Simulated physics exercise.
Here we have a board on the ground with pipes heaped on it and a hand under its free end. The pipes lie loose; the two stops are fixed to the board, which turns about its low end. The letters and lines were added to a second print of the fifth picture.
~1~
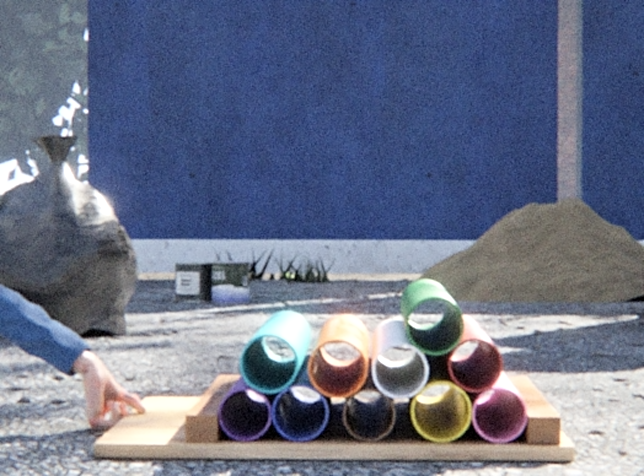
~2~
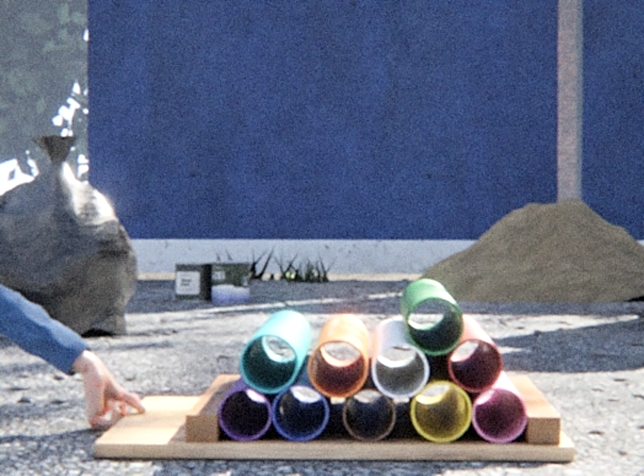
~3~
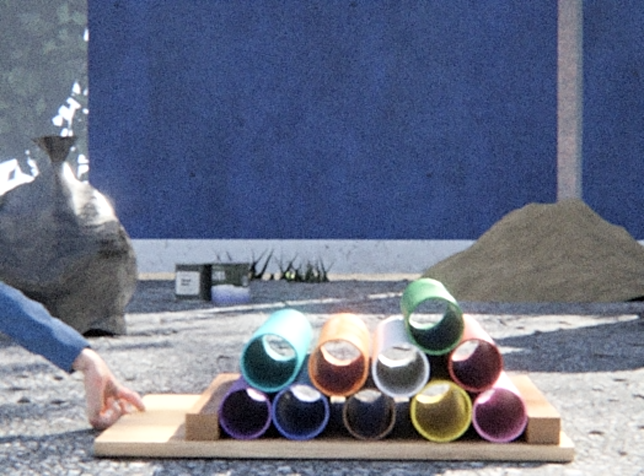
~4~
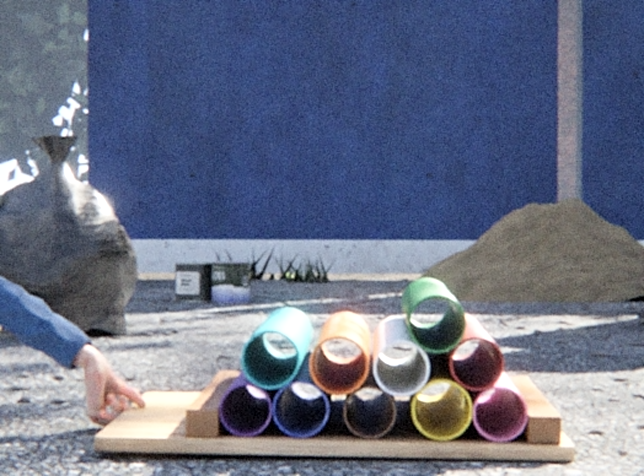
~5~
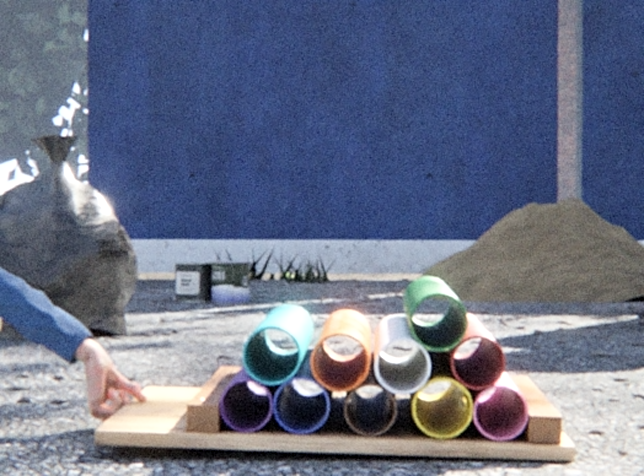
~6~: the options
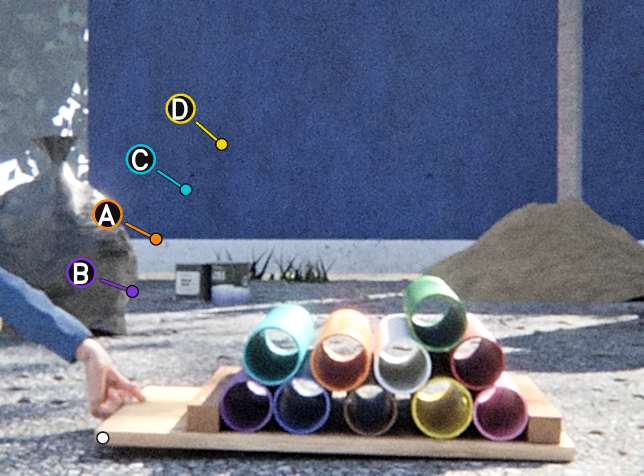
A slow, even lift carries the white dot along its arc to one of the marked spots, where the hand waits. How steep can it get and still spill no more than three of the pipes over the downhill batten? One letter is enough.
The answer is mark B.
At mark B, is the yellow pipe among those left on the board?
Yes, with B.
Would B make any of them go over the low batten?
Yes.
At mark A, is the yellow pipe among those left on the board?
Yes, with A.
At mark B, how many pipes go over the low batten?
The count is three.
On the marked copy, A at (156, 239); B at (133, 292); C at (186, 190); D at (222, 145); the white dot at (103, 438).
Following B. Soon after the start, board at 14°.
Later, board at 20°.
In the end, board at 20°, three over the low batten (red, white, green).
As for the rest, A four over the low batten (orange, red, white, green); C five over the low batten; D five over the low batten.
